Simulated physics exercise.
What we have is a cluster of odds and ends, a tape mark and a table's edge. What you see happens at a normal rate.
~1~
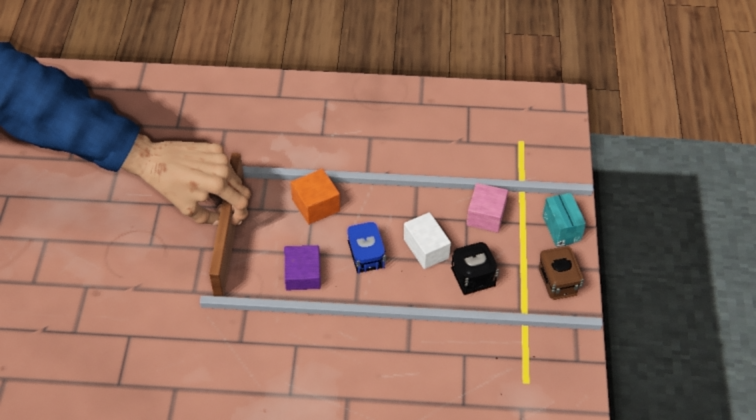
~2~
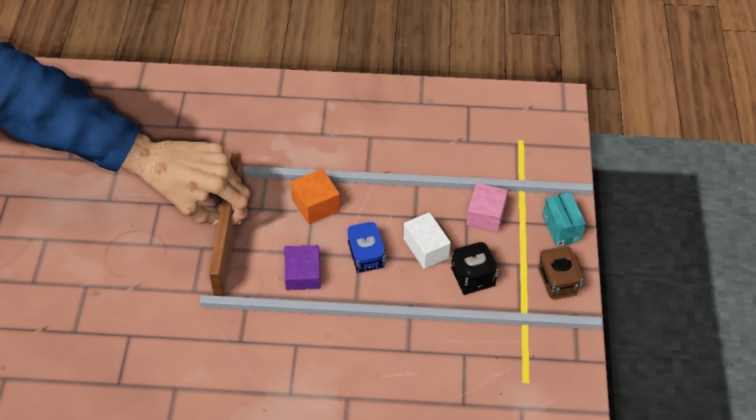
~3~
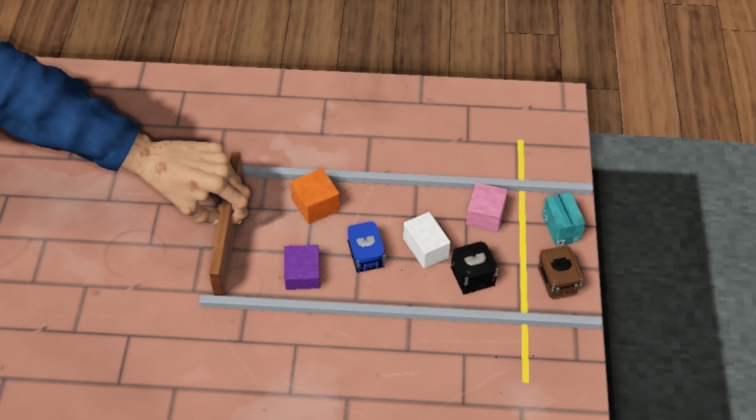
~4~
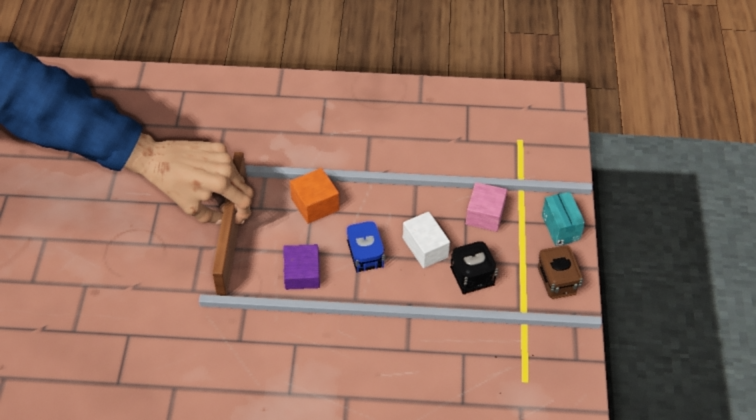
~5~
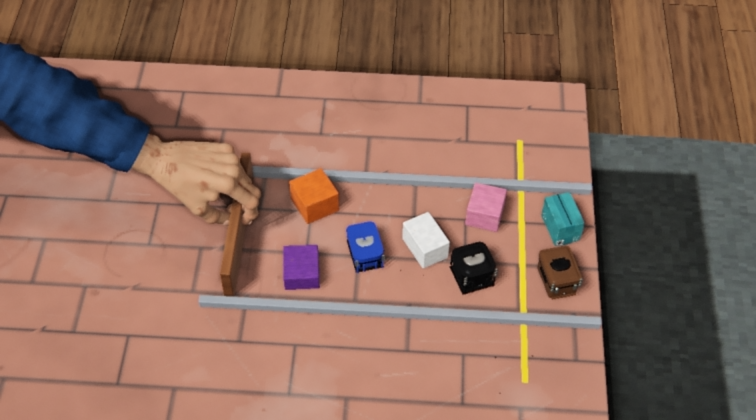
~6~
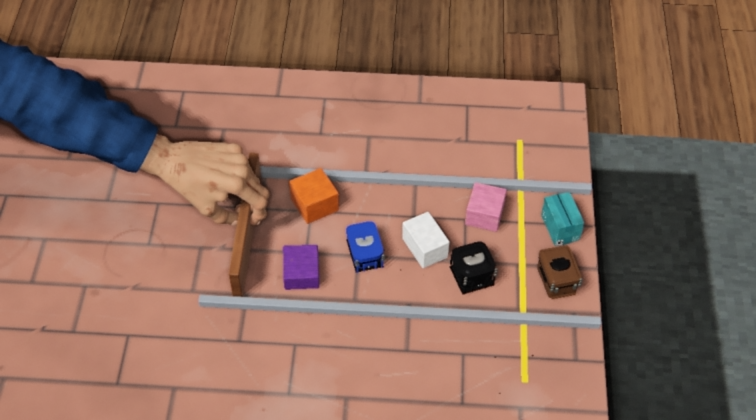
In this clip, a hand holds a wooden board upright between two gray rails on a brick-patterned table, then slides it slightly right toward several colored blocks and cases, which stay still around a yellow tape line.
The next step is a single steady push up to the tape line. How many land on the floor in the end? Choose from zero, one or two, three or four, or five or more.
In the end, one or two land there.
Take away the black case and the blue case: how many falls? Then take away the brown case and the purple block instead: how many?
1 in the first case, 1 in the second.
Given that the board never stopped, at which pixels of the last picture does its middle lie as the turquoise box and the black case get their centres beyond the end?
The middle is at (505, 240) when it's the turquoise box, and at (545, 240) when it's the black case.
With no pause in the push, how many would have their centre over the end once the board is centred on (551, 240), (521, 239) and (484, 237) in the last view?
In order, that gives 5, then 2, then 0.
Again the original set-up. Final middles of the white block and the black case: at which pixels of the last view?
The first one ends at (581, 236), the second at (578, 285).
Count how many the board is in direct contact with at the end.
The answer is 3.
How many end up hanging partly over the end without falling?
The tally is 1.
Soon after, none off yet; turquoise box at rest near (562, 219); brown case at rest near (558, 273); pink block at rest near (486, 207).
After that, none off yet; turquoise box at rest near (562, 219); brown case at rest near (558, 273); pink block displaced a little near (501, 201).
In the end, the number that fall off is one or two; gone, brown case and turquoise box.
